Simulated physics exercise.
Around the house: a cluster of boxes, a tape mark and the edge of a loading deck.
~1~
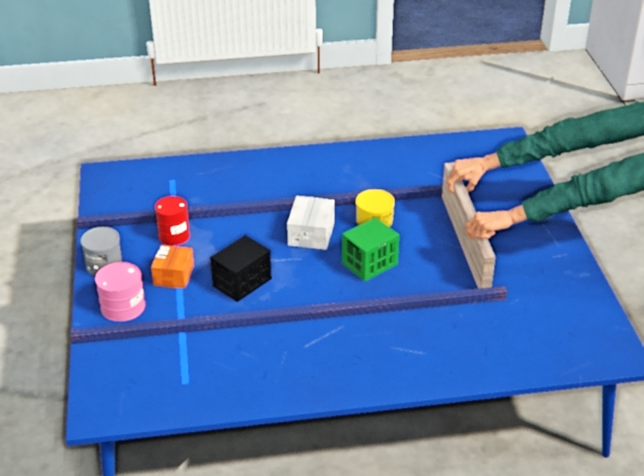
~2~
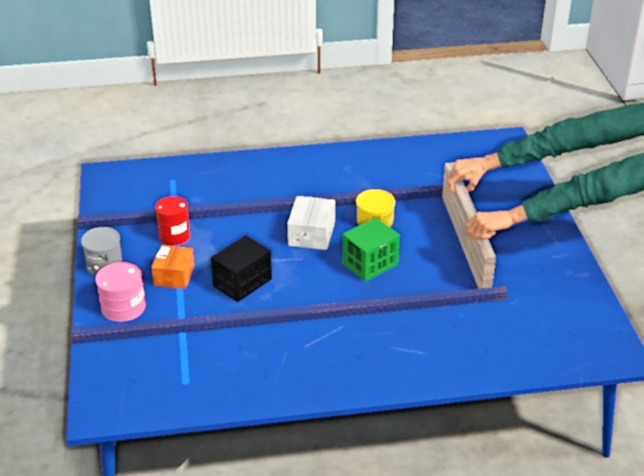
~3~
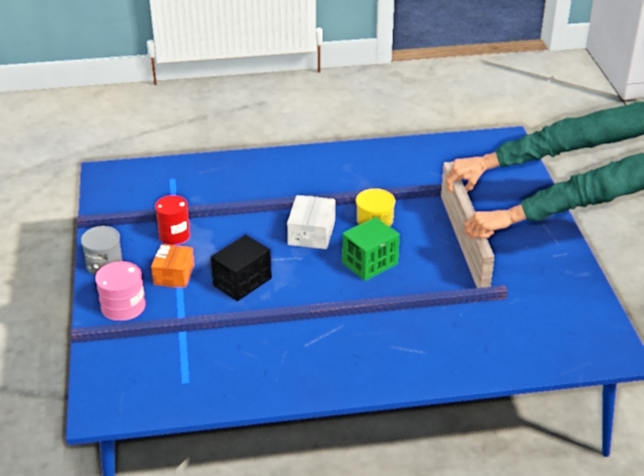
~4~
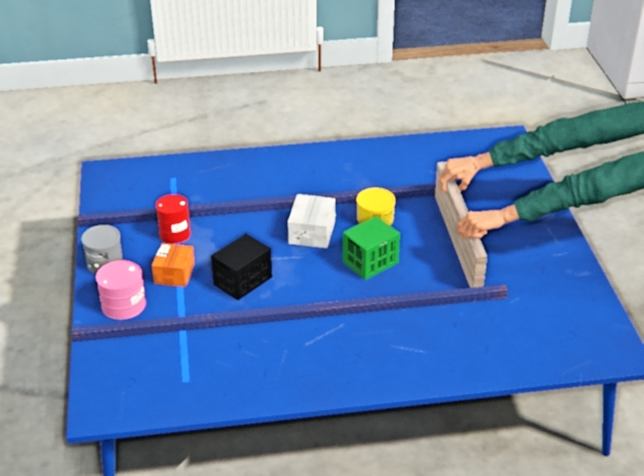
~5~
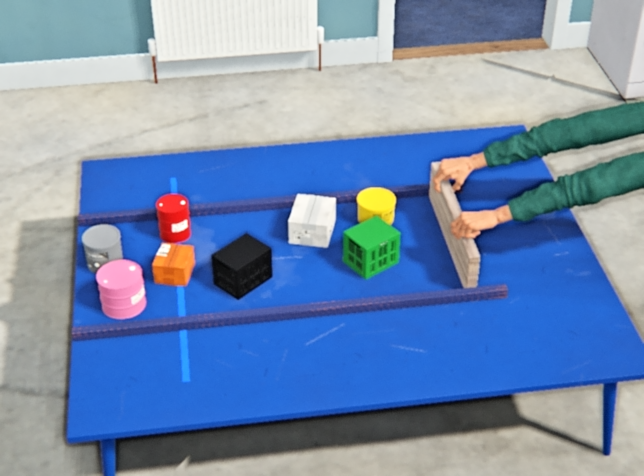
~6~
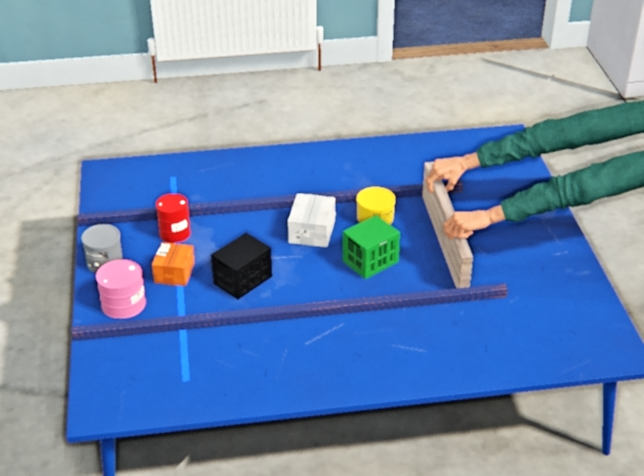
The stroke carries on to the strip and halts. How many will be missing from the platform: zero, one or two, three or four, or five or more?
As it turns out, the number that fall off is zero.
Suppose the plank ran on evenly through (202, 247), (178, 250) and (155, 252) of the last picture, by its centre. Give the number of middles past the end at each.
It would be 0, 0 and 1.
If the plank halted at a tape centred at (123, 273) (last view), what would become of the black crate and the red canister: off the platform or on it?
The black crate does not fall, the red canister tumbles off.
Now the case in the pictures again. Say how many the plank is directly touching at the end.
It touches 3.
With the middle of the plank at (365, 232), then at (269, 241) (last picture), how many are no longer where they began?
The counts are 3 and 4.
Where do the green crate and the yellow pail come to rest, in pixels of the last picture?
First (156, 266), then (157, 223).
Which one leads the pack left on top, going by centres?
The grey pail.
A little later, none off yet; grey pail at rest near (103, 249); pink canister at rest near (121, 289); orange parcel at rest near (174, 264).
When it is over, the number that fall off is zero.
